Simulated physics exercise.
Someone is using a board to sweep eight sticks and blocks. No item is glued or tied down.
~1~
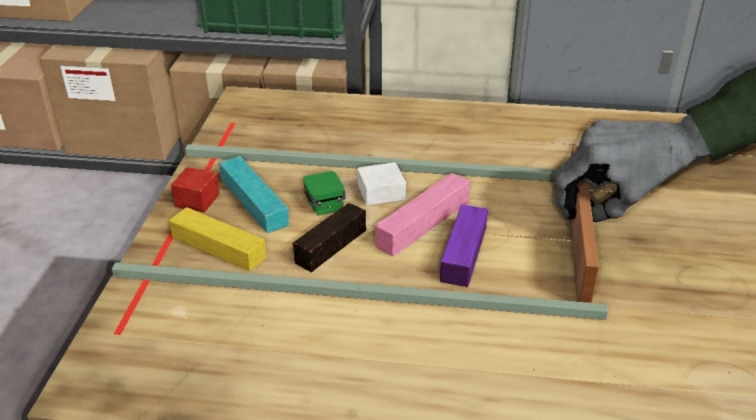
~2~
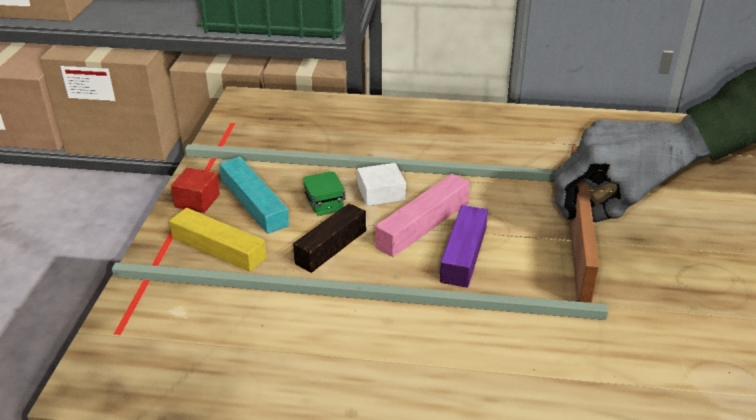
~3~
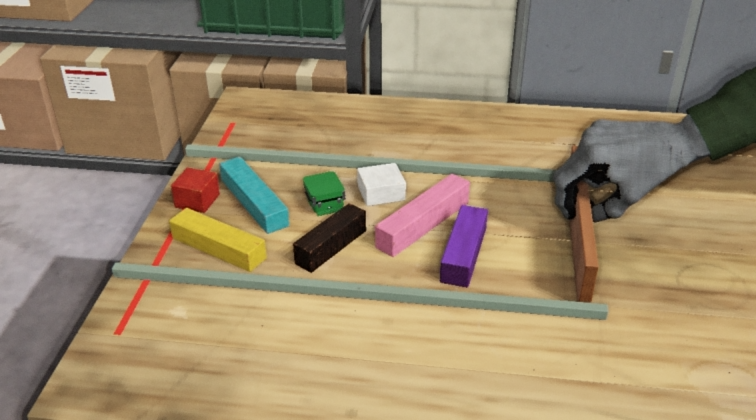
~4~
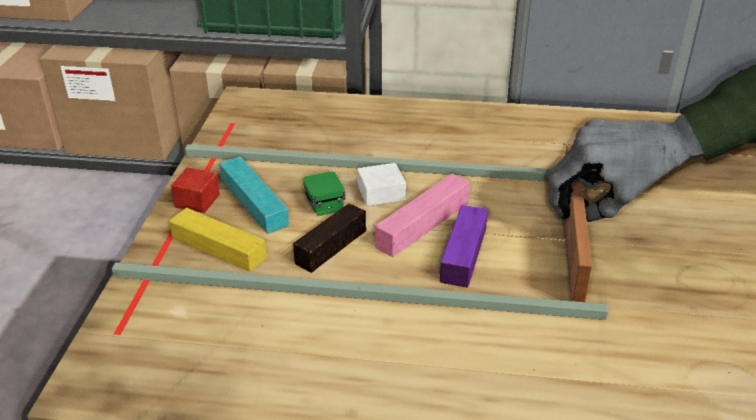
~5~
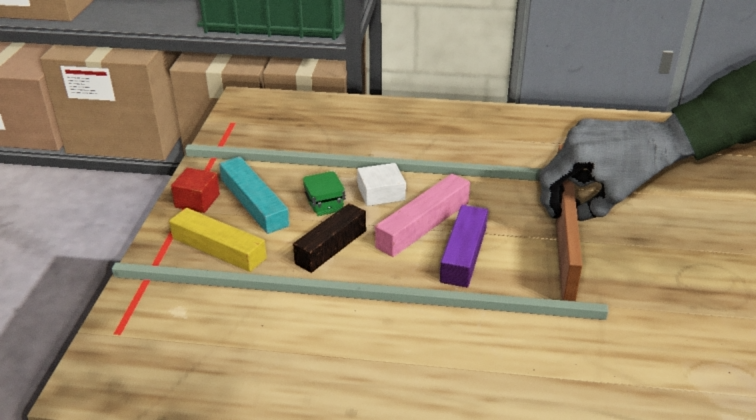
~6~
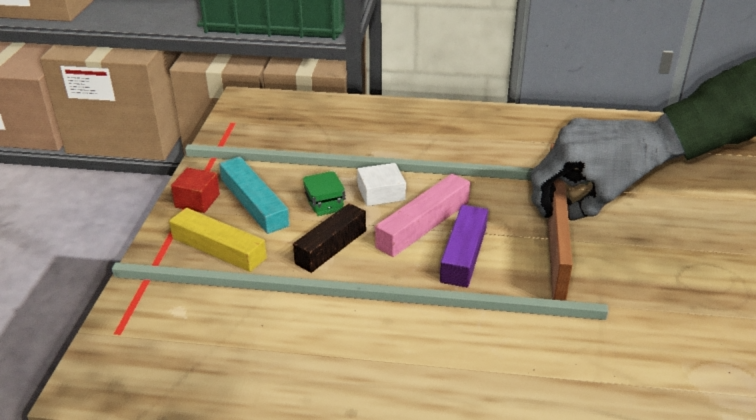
A gloved hand slides a brown board slightly left toward eight still, colourful sticks and blocks.
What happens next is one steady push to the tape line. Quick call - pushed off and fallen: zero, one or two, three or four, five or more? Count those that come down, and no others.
Call: Five or more.
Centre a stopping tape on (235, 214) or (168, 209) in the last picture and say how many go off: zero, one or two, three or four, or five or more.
First tape: Either three or four; second tape: Five or over.
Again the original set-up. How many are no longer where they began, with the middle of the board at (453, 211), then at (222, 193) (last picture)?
In order, the tallies are 2 and 8.
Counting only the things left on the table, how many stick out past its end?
Expected count: 1.
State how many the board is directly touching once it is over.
It ends up touching 2.
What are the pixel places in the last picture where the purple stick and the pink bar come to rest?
The purple stick comes to rest close to (159, 221), while the pink bar rests close to (161, 184).
A little later, none off yet; red block at rest near (196, 190); yellow bar at rest near (218, 239); turquoise bar at rest near (253, 194).
When it is over, the number that fall off is five or more; down, white block, black bar, green case, turquoise bar, yellow bar and red block.
